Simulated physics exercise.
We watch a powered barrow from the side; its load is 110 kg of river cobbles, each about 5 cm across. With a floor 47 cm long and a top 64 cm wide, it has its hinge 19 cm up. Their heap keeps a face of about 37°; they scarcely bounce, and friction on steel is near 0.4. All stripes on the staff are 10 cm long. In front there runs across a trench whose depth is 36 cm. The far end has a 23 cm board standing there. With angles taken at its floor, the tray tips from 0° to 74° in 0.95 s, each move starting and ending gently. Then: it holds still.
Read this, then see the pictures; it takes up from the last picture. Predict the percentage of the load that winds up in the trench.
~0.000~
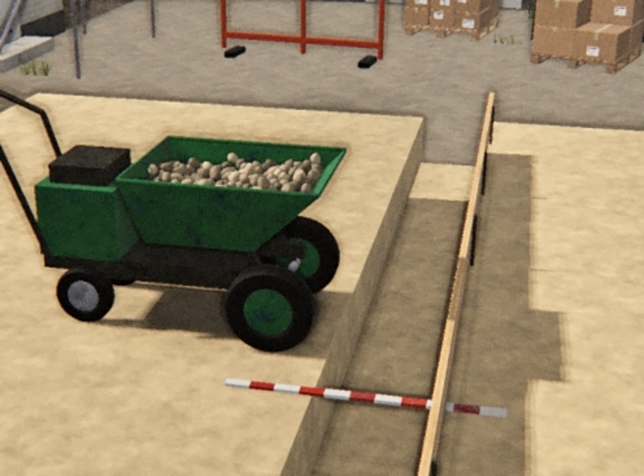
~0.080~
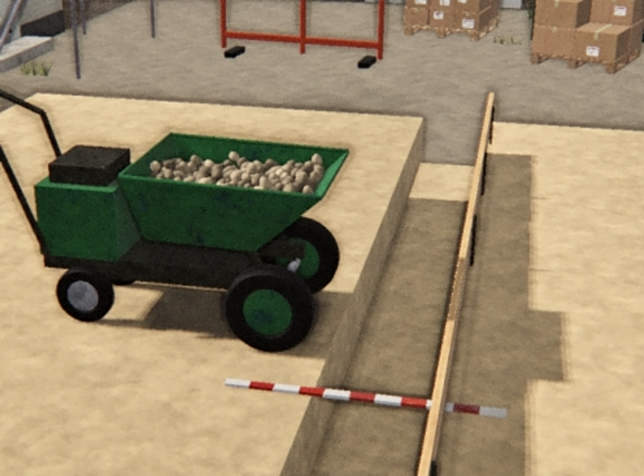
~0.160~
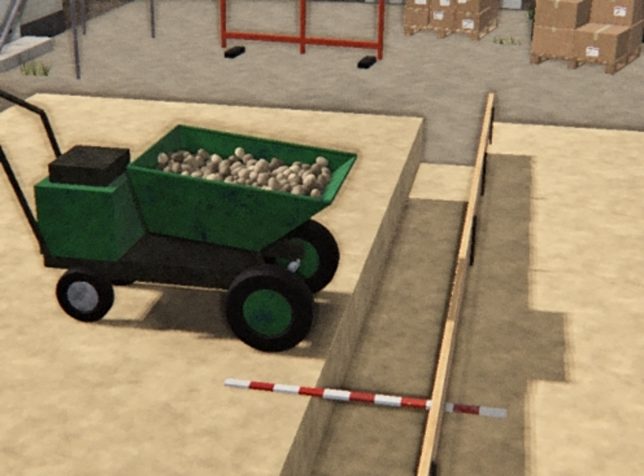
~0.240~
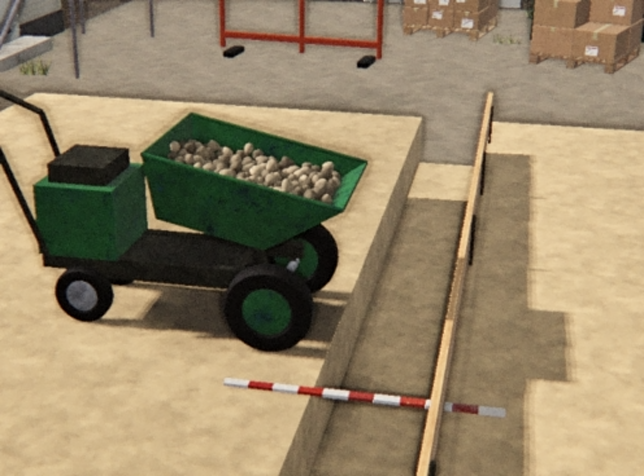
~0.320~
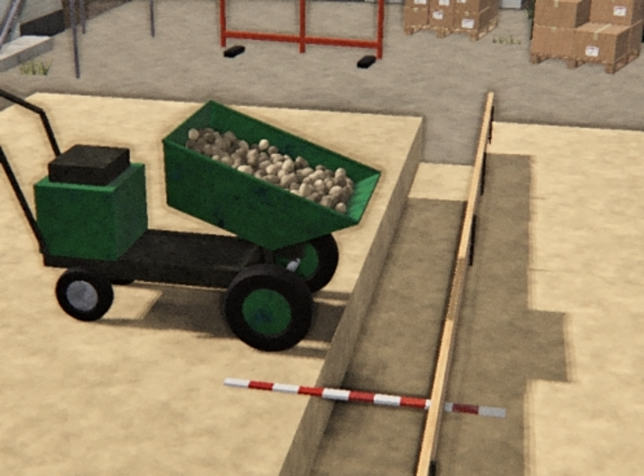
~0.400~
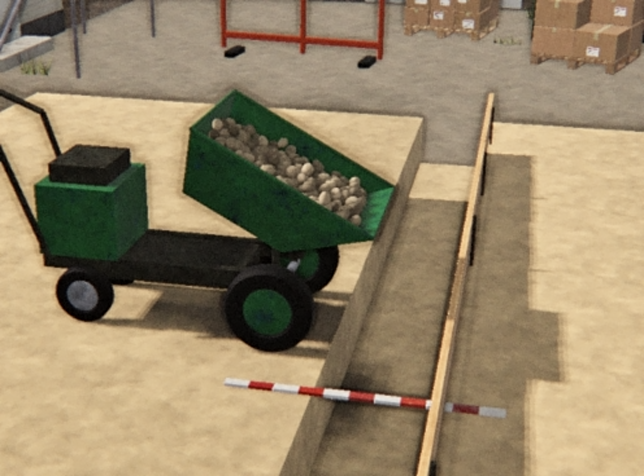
My prediction is about 91 per cent.
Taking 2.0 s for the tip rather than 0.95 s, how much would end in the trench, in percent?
In that case some 95 per cent.
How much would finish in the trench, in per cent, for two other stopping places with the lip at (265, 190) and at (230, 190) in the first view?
Roughly 100 percent for the first, and 100 percent for the second.
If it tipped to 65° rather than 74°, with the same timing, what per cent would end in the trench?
Then about 80 per cent.
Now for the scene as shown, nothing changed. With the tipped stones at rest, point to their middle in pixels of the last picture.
(415, 393).
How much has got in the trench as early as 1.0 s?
Around 35 per cent of it.
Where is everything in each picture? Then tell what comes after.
In the first picture, lip at (319, 196), floor tilted 0°, highest stones at (292, 170).
In the second picture, lip at (322, 198), floor tilted 1°, highest stones at (271, 169); the stones move at 0.3 m/s on average.
In the third picture, lip at (331, 203), floor tilted 6°, highest stones at (207, 163); the stones move at 0.5 m/s on average.
In the fourth picture, the tray is at 12°, its lip at (343, 211); the top of the load is at (200, 152); the stones move at 0.7 m/s on average.
In the fifth picture, lip at (358, 223), floor tilted 20°, highest stones at (212, 140); the stones move at 0.9 m/s on average.
In the sixth picture, lip at (373, 239), floor tilted 28°, highest stones at (231, 131); the stones move at 1.0 m/s on average.
After 0.7 s the floor is at 62°; 100 % in the tray; the foremost stones are at (410, 278).
After 1.0 s the floor is at 74°; 60 % in the tray, 37 % in the trench, 3 % past the trench; the foremost stones are at (483, 293).
After 1.4 s the floor is at 74°; 21 % in the tray, 71 % in the trench, 8 % past the trench; the foremost stones are at (587, 332).
After 3.3 s the floor is at 74°; 0 % in the tray, 91 % in the trench, 9 % past the trench; the foremost stones are past the picture's edge.
